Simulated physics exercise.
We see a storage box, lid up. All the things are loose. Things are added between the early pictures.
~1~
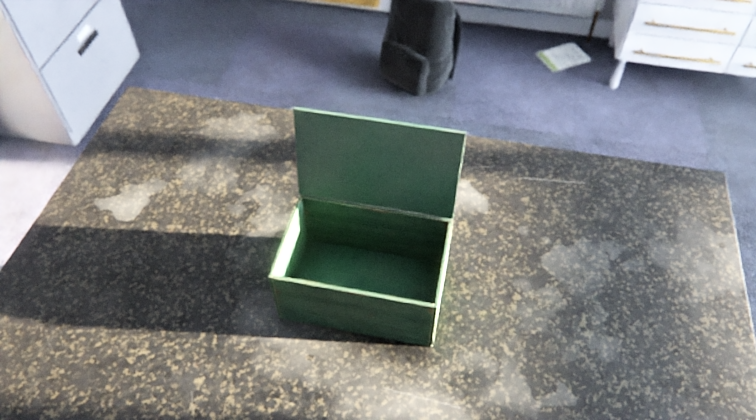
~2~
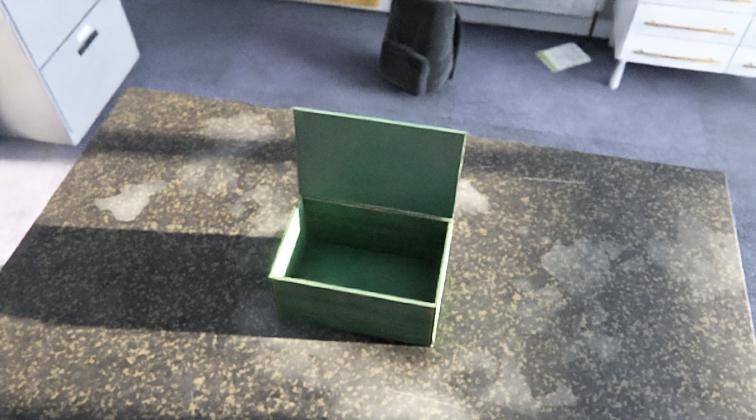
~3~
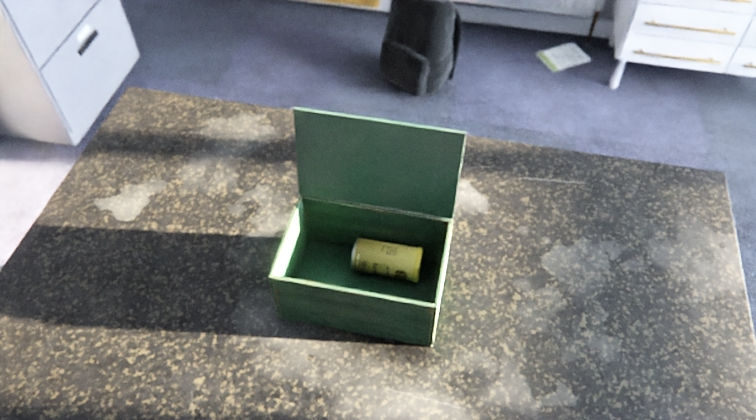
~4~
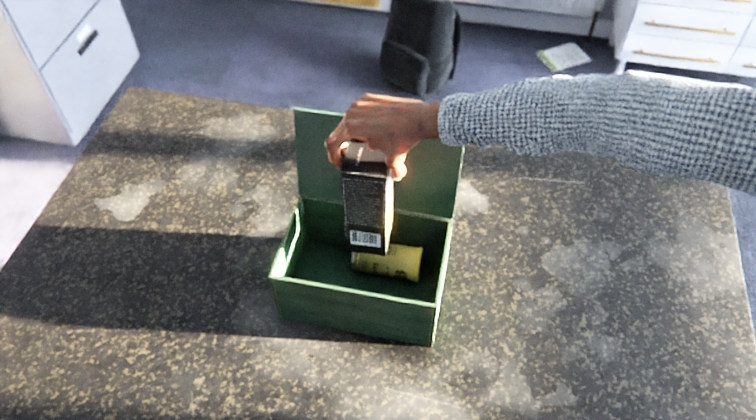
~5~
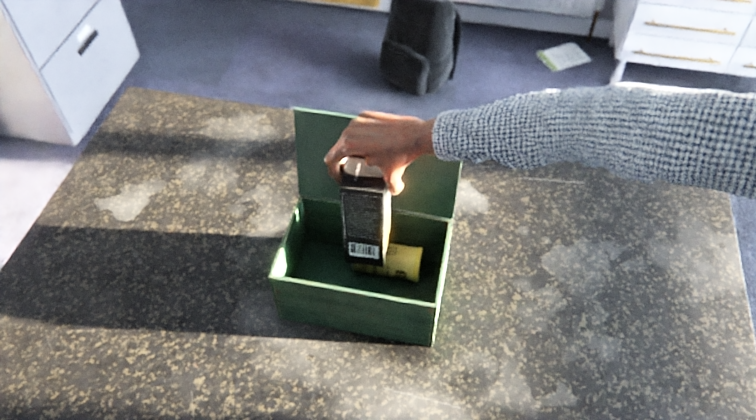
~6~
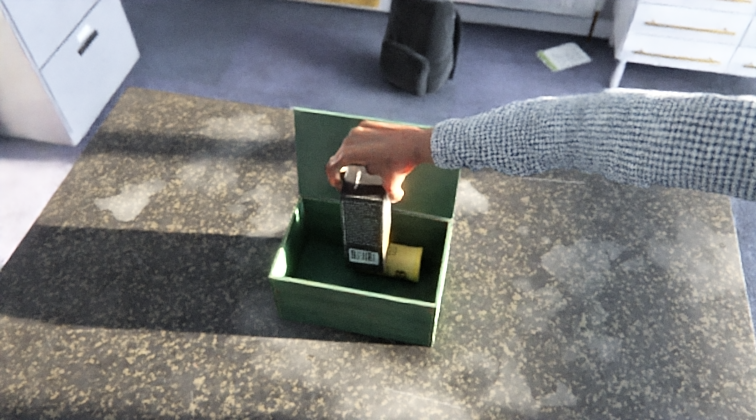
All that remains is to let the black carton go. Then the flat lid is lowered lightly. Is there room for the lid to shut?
As it turns out, it is held up.
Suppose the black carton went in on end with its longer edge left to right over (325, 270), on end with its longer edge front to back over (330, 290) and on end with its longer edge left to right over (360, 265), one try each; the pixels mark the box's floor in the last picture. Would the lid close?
In the first case it is held up; in the second case it stays ajar; in the third case it stays ajar.
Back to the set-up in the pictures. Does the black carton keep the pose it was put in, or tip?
The black carton ends up tilted.
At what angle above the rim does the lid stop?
Some 30° above the rim.
Then, 1.20 s on from there, lid starting down; black carton turned 41° from how it was put near (358, 264).
Then, 1.90 s on from there, lid 40° above the rim; black carton turned 41° from how it was put near (358, 264).
In the end, lid 30° above the rim; toppled in the box, black carton; yellow tin unmoved. At the end, from the last picture's camera, black carton near (358, 264).
